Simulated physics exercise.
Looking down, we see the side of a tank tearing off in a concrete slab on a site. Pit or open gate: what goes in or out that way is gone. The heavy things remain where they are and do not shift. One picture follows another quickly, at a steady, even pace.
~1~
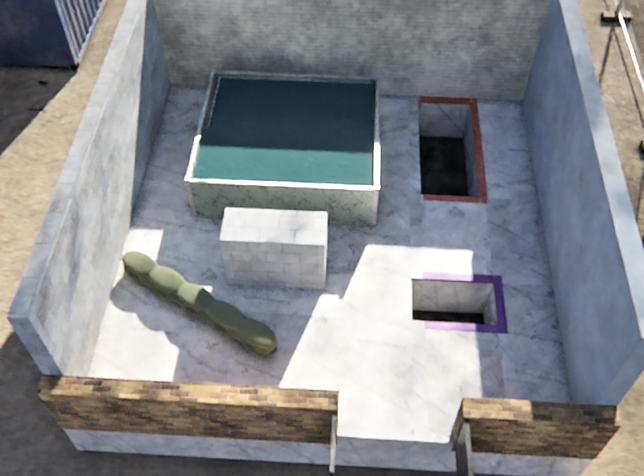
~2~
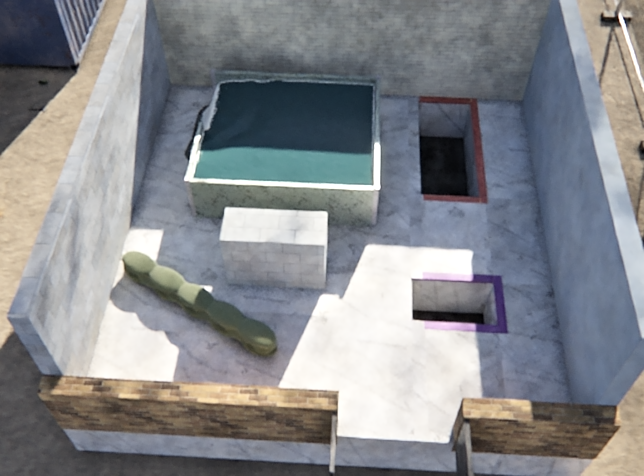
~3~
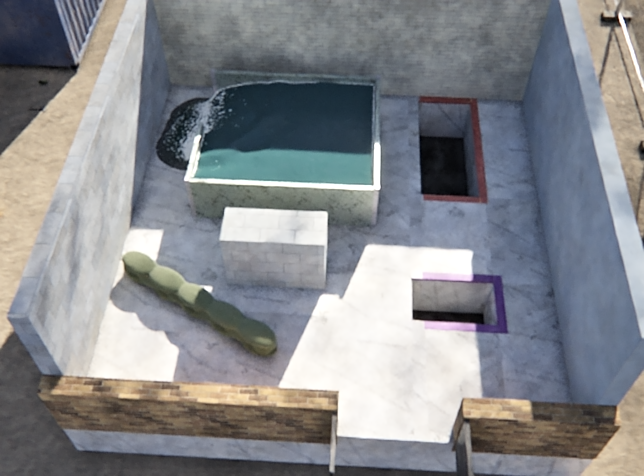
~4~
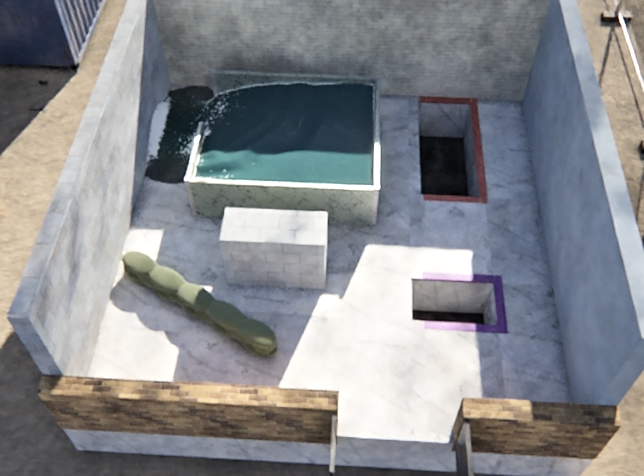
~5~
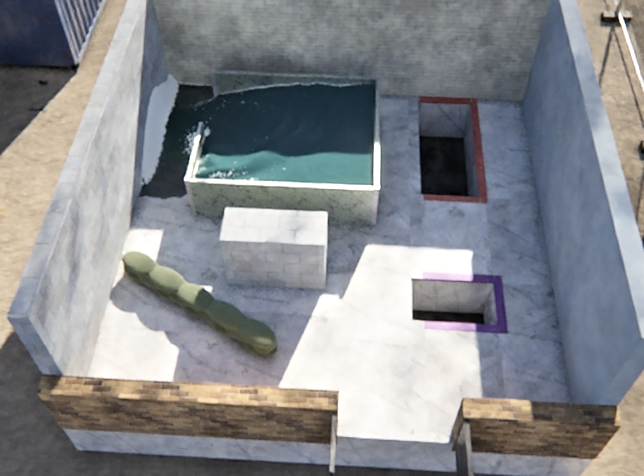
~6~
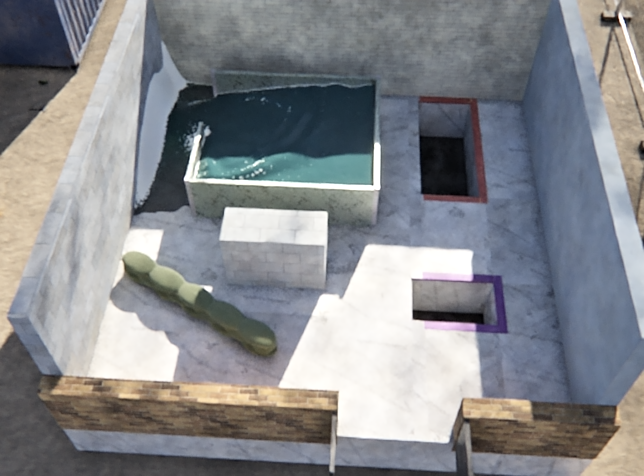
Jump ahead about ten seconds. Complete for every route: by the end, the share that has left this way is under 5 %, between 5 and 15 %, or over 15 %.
By the end, the share via the gate is under 5 %; the share via the red pit is over 15 %; the share via the purple pit is between 5 and 15 %.
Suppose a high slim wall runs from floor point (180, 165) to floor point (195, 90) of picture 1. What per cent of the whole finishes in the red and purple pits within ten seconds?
Per cent: Red 14, purple 4.
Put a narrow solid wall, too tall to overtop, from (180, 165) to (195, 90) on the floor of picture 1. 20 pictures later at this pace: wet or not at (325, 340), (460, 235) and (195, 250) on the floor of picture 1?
Going spot by spot: Drenched, then high and dry, then drenched.
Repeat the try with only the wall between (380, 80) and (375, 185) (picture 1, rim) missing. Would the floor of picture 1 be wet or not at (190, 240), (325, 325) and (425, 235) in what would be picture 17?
Going point by point: Left unwetted, left unwetted, waterlogged.
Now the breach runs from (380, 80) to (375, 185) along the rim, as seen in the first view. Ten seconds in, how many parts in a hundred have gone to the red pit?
Red 80 %.
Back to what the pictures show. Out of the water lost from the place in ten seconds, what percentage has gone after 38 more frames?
Near 55 in a hundred, I reckon.
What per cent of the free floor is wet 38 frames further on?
That's roughly 80 per cent.
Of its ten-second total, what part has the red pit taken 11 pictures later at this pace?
I make it 0 per cent.
A moment on, water covers 20 % of the floor; the gate 0 %, the red pit 0 %, the purple pit 0 %.
Next, water covers 30 % of the floor; the gate 0 %, the red pit 1 %, the purple pit 0 %.
Then, water covers 55 % of the floor; the gate 0 %, the red pit 7 %, the purple pit 0 %.
Later, water covers 80 % of the floor; the gate 1 %, the red pit 15 %, the purple pit 3 %.
In the end, water covers 90 % of the floor; the gate 2 %, the red pit 25 %, the purple pit 8 %.
